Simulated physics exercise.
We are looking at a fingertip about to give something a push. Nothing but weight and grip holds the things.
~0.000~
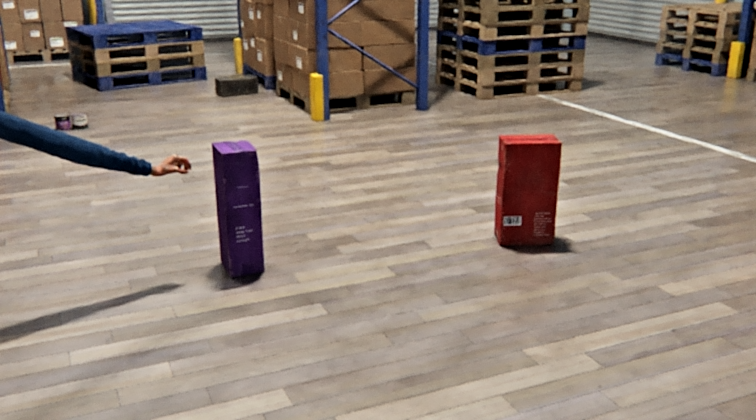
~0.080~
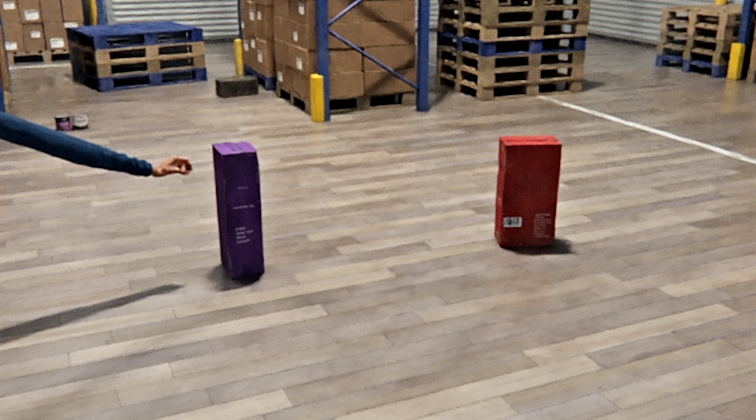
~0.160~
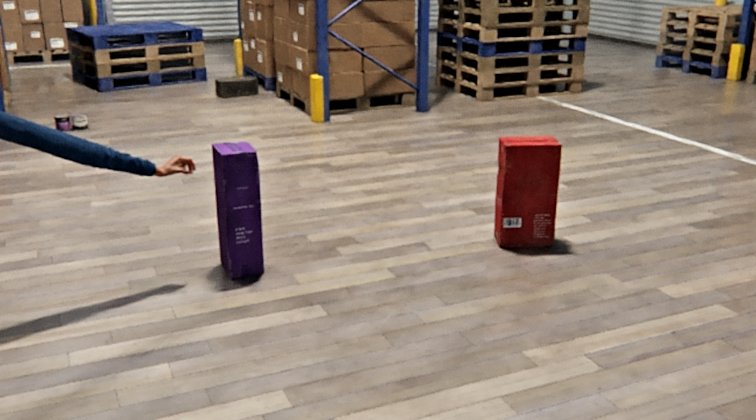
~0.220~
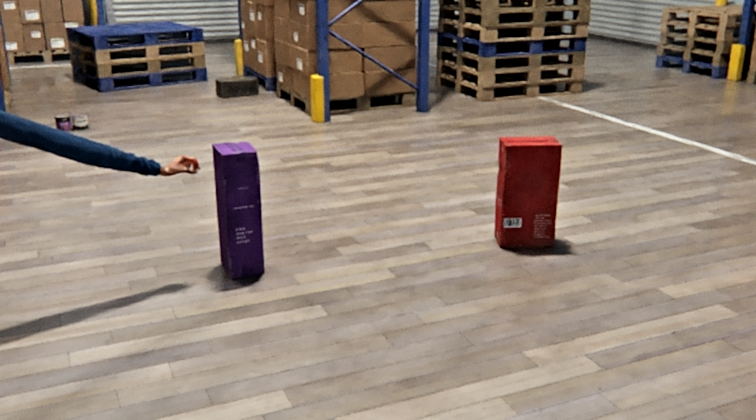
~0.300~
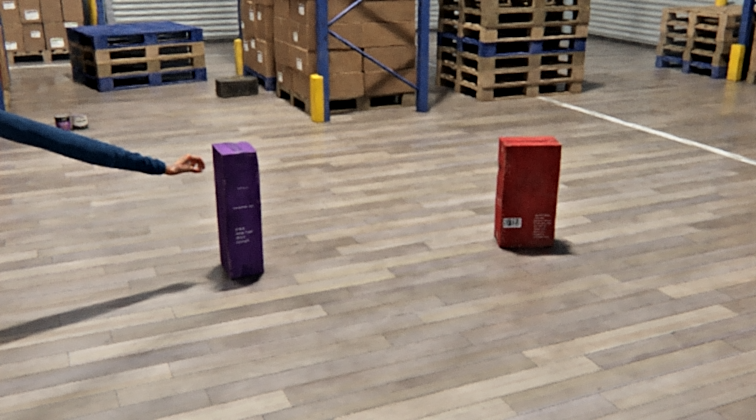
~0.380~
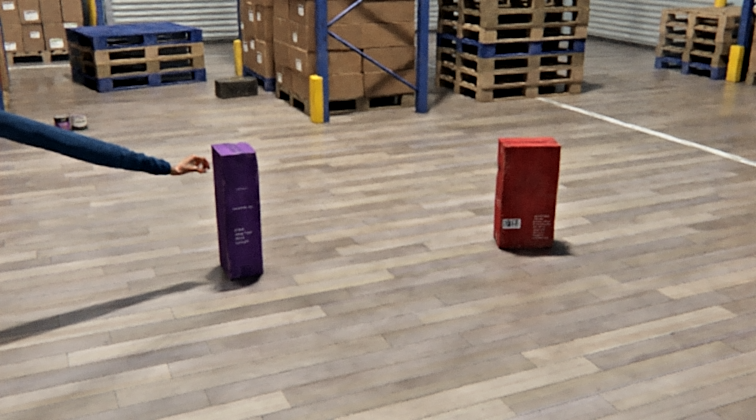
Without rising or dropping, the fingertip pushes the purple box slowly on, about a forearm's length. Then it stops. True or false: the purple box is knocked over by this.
True.
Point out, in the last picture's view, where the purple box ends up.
Roughly (332, 238).
By 0.88 s, purple box tilted by 13° near (252, 206).
By 1.38 s, purple box tilted by 42° near (284, 208).
By 1.58 s, purple box on its side near (316, 235).
By 1.78 s, purple box on its side near (328, 230).
When it is over (2.7 s), lying over on the floor, purple box. End places, in pixels of the last picture, purple box near (332, 238).
